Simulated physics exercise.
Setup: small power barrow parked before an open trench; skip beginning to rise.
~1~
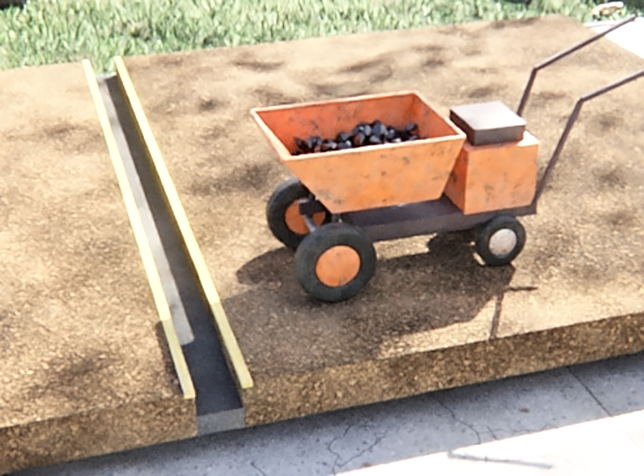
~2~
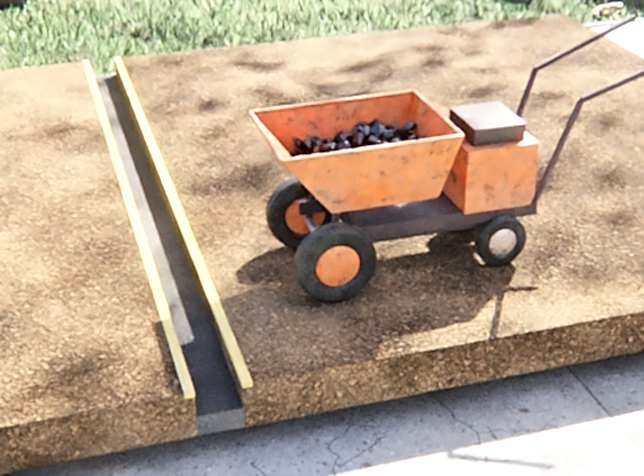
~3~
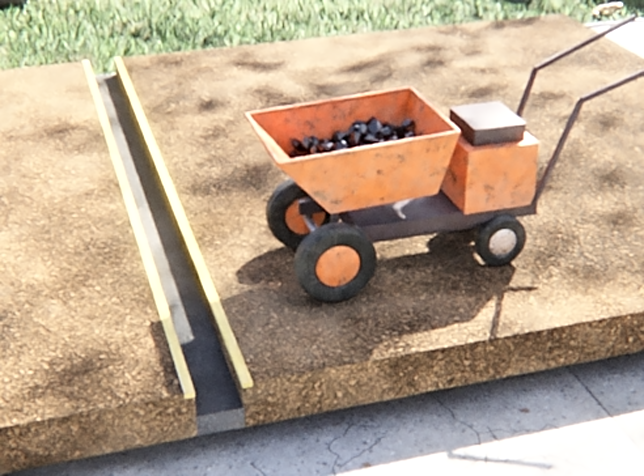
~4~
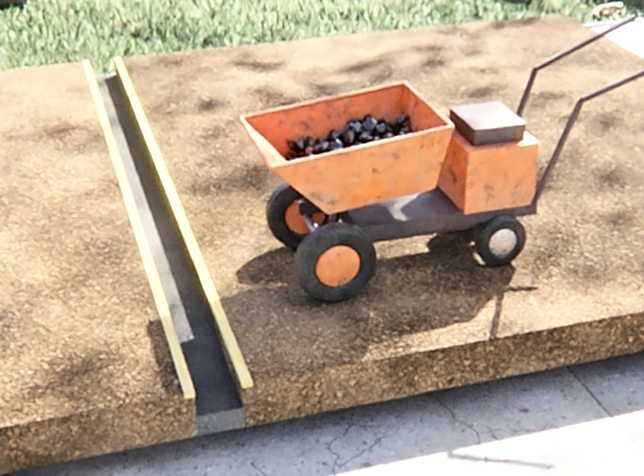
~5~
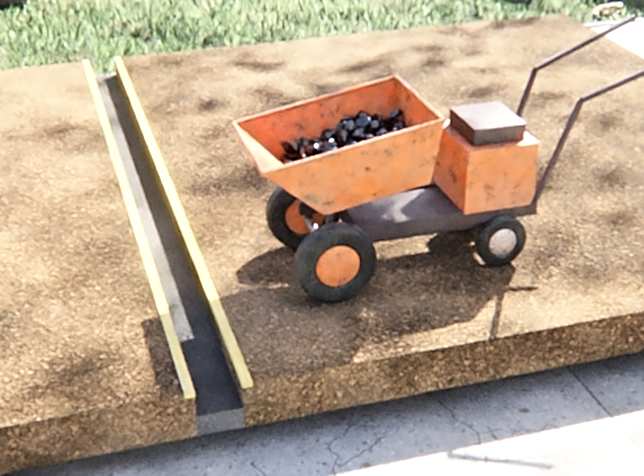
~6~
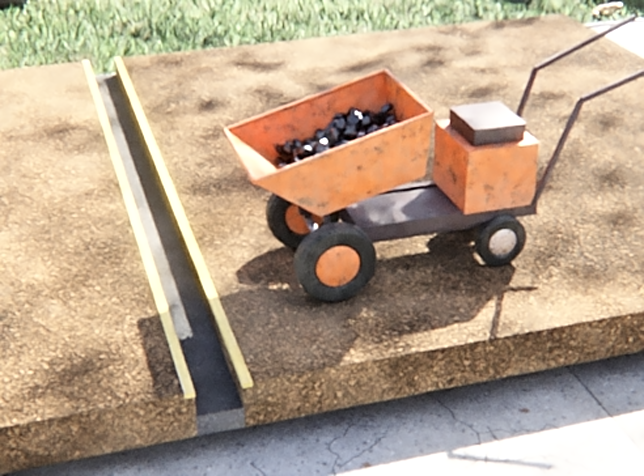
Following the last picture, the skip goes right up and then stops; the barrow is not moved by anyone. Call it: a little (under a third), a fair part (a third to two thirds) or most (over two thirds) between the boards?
A fair part.
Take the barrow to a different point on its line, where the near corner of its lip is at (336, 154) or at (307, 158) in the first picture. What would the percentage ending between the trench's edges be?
Some 50 in a hundred, then some 60 in a hundred.
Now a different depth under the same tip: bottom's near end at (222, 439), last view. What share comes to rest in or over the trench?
It comes out near 80 percent.
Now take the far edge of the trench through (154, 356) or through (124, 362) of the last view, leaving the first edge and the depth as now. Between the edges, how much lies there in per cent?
Roughly 80 % first, 90 % second.
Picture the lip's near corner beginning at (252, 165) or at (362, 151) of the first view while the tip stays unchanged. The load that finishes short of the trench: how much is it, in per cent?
Near 0 % and 40 %.
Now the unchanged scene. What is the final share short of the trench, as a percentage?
I'd estimate about 0 per cent of the load.
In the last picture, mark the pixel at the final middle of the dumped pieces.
Around (173, 295).
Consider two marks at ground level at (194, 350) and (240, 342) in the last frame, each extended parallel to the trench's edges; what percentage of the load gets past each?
I reckon some 40 per cent and some 70 per cent.
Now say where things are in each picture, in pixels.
The first picture shows lip of the skip near (284, 161), level; top of the load near (374, 143), lumps of coal; first edge of the trench near (232, 343); far edge near (177, 353), the trench under half as wide as the skip, and about half as deep as wide.
The second picture shows lip of the skip near (283, 162), level; top of the load near (373, 143).
The third picture shows lip of the skip near (278, 164), tipped barely; top of the load near (370, 141).
The fourth picture shows lip of the skip near (272, 168), tipped a little; top of the load near (365, 139).
The fifth picture shows lip of the skip near (264, 174), tipped a little; top of the load near (370, 140).
The sixth picture shows lip of the skip near (255, 182), tipped clearly; top of the load near (372, 131); first edge of the trench near (232, 343); far edge near (177, 353).
Shortly afterwards, skip tipped steeply; the whole lot in the skip.
Next, skip tipped right over; the bulk in the skip; a little in or heaped over the trench; only a few beyond it.
Some moments later, skip tipped right over; near a quarter in the skip; near half in or heaped over the trench; near a quarter beyond it.
In the end, skip tipped right over; near a quarter in the skip; near half in or heaped over the trench; near a quarter beyond it.
